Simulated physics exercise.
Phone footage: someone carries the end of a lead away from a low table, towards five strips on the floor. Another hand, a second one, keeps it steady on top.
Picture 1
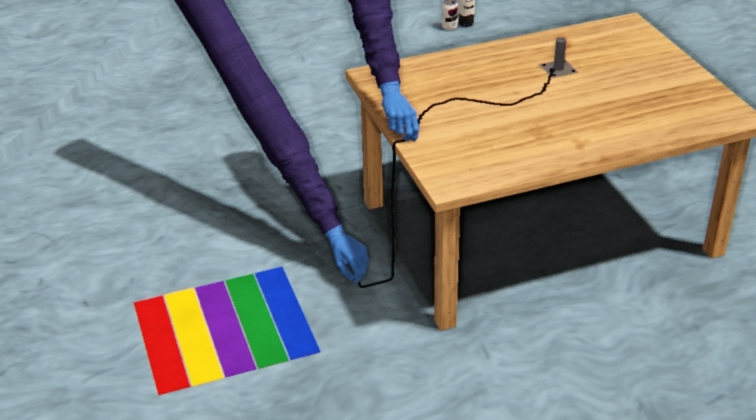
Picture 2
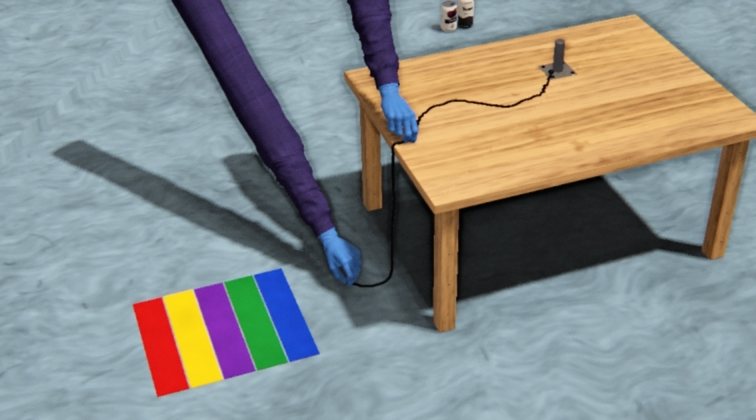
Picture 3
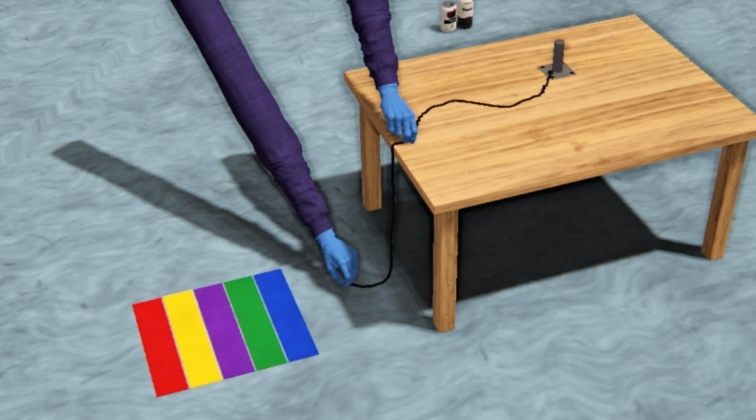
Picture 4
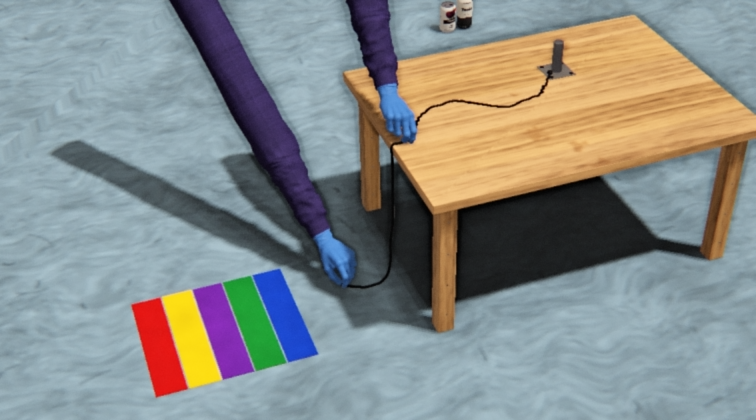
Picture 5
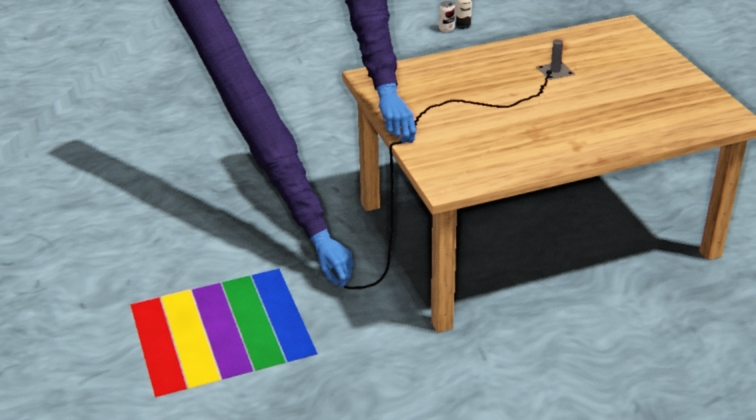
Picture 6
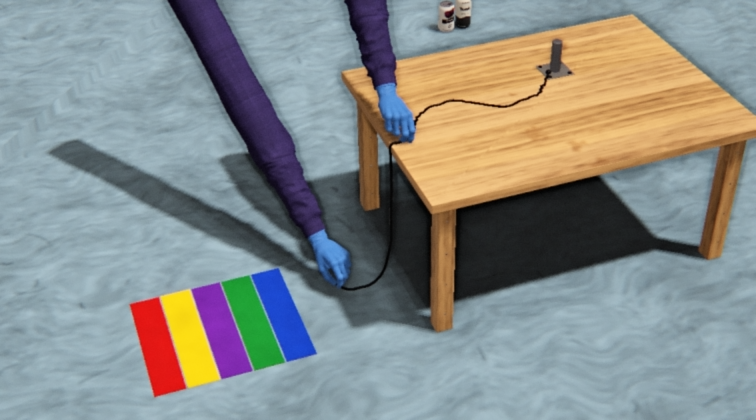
A blue-gloved hand holds a black cord near five coloured strips, shifting very slightly left.
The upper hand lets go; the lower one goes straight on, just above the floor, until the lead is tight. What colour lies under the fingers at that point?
Yellow.
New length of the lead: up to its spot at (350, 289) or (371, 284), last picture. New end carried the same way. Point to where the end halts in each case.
Try 1: (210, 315); try 2: (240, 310).
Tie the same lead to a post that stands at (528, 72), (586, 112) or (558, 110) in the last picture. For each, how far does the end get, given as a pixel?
Close to (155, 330), (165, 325) and (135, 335) in that order.
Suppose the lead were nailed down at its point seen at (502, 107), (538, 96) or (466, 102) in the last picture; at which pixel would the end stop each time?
Try 1: (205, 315); try 2: (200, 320); try 3: (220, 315).
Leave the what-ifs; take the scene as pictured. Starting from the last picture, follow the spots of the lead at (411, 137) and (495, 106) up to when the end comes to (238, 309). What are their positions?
The first at (379, 167), the second at (469, 104).
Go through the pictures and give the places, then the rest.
End (354, 279); blue (299, 339); green (267, 348); purple (235, 356); yellow (203, 365); red (170, 373), in the first frame.
End (347, 283); lead through (544, 86) (493, 106) (428, 110) (400, 143) (394, 204) (392, 264), in the second frame.
End (345, 283), in the third frame.
End (342, 284); lead through (542, 86) (492, 106) (427, 111) (398, 144) (393, 204) (390, 265), in the fourth frame.
End (339, 284), in the fifth frame.
End (337, 284); lead through (541, 86) (490, 106) (425, 110) (397, 143) (391, 204) (386, 265), in the sixth frame.
Early on, end near (238, 309); over green.
Midway, end near (202, 318); over purple.
At the end of the slack, end near (181, 323); over yellow. Over yellow.
